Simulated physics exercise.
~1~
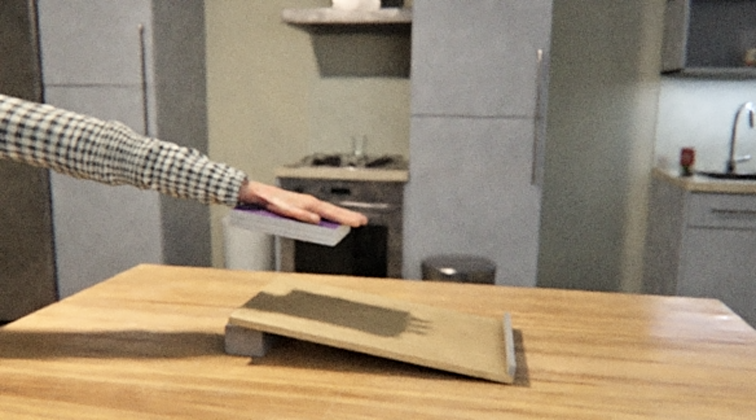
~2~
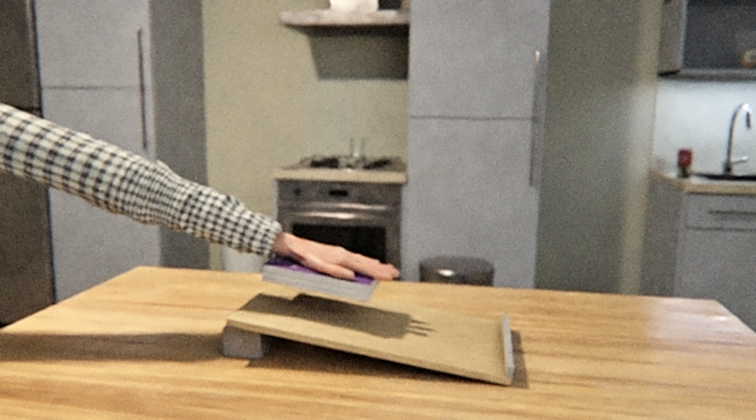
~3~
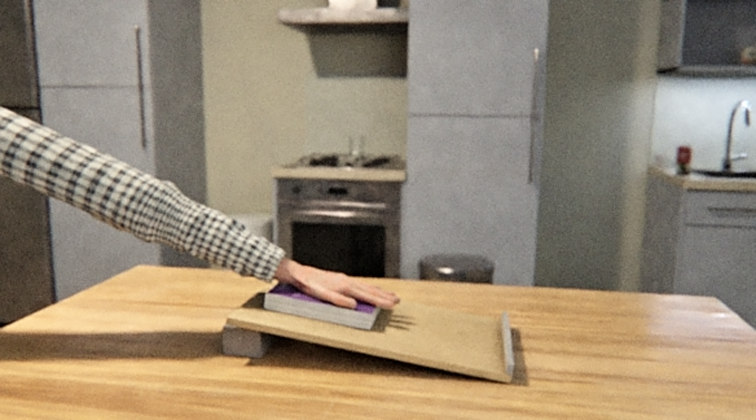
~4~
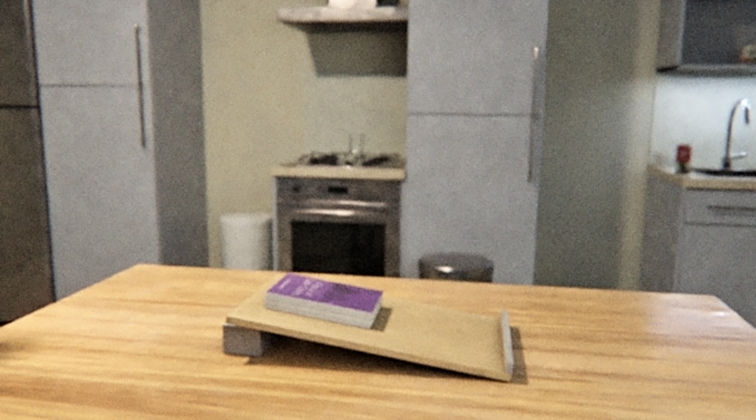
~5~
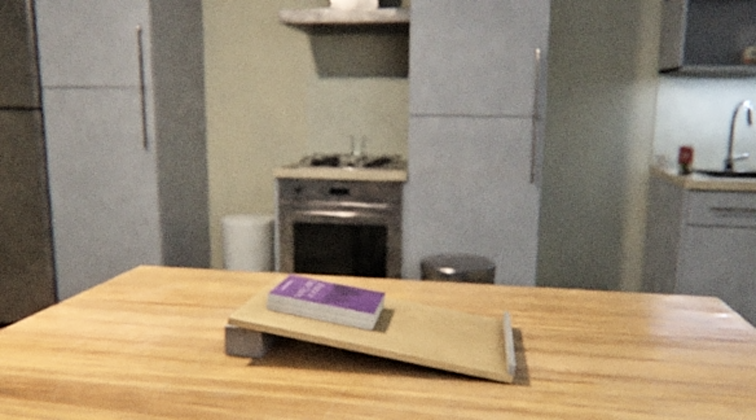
In a kitchen, a hand in a checkered sleeve lowered a purple book onto the upper part of a sloping board on a wooden table, then let go and drew away, and the book stayed resting where it was put.
